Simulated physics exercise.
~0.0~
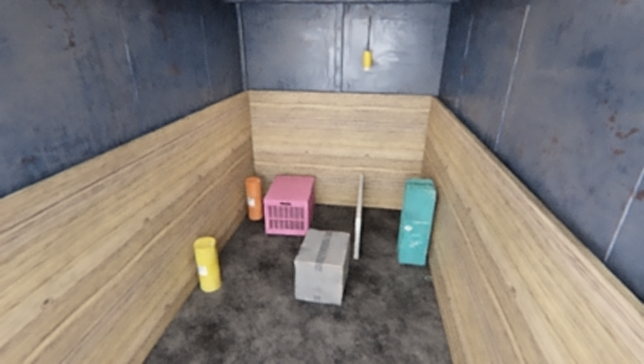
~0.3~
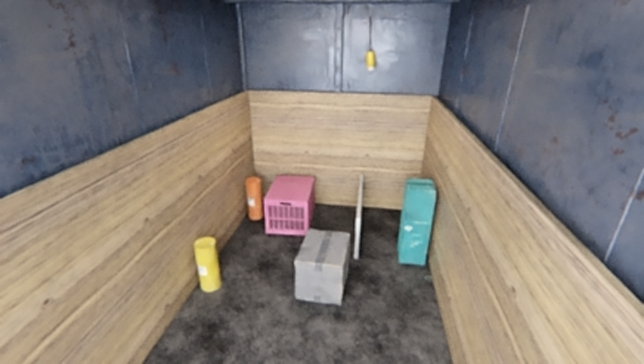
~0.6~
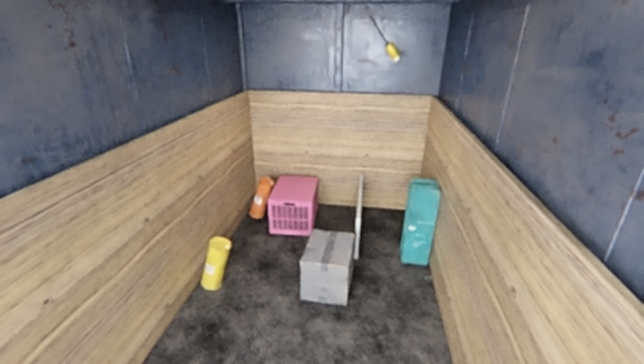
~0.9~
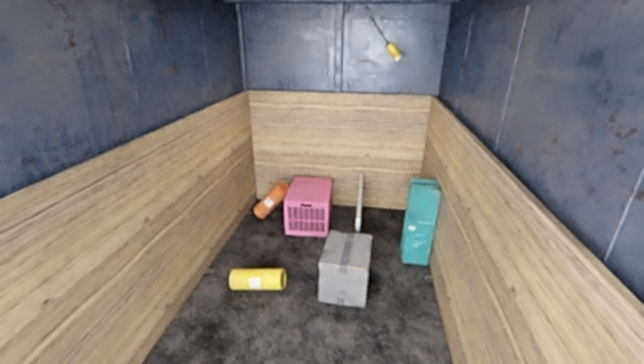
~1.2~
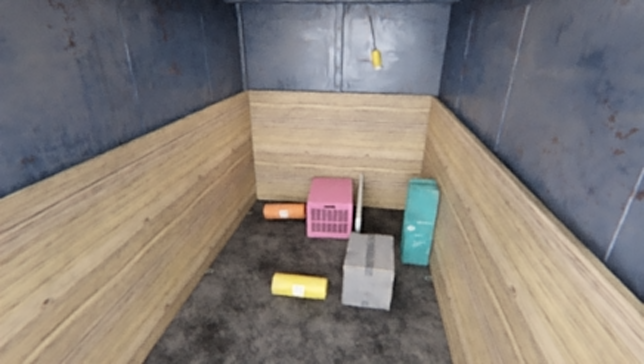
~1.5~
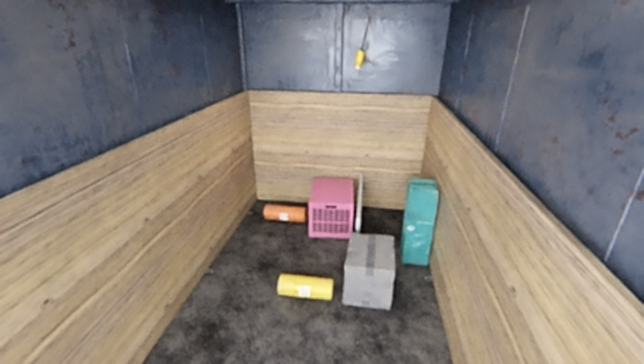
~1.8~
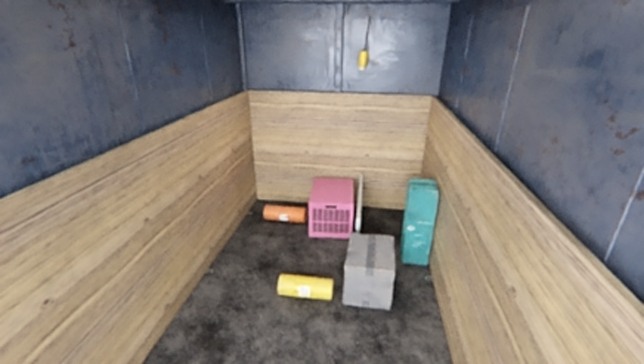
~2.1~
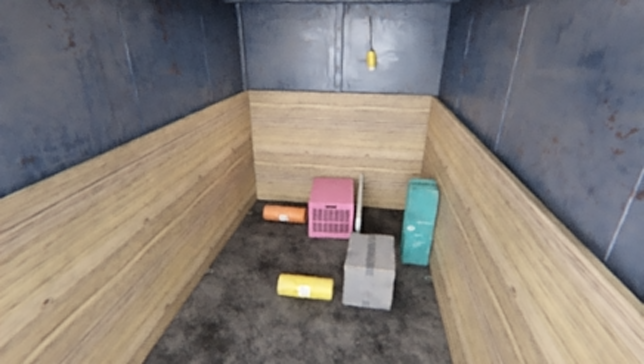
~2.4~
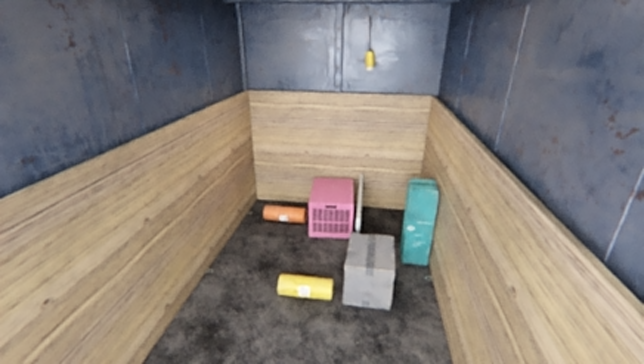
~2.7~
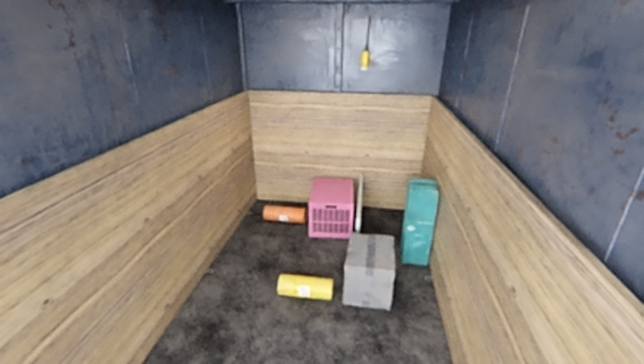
In the load bay of a van, an orange canister and a yellow canister tip over towards the right and end on their sides, while a pink crate and a grey box slide right and stop upright; the turquoise box stays standing by the right wall as a hanging yellow object swings.
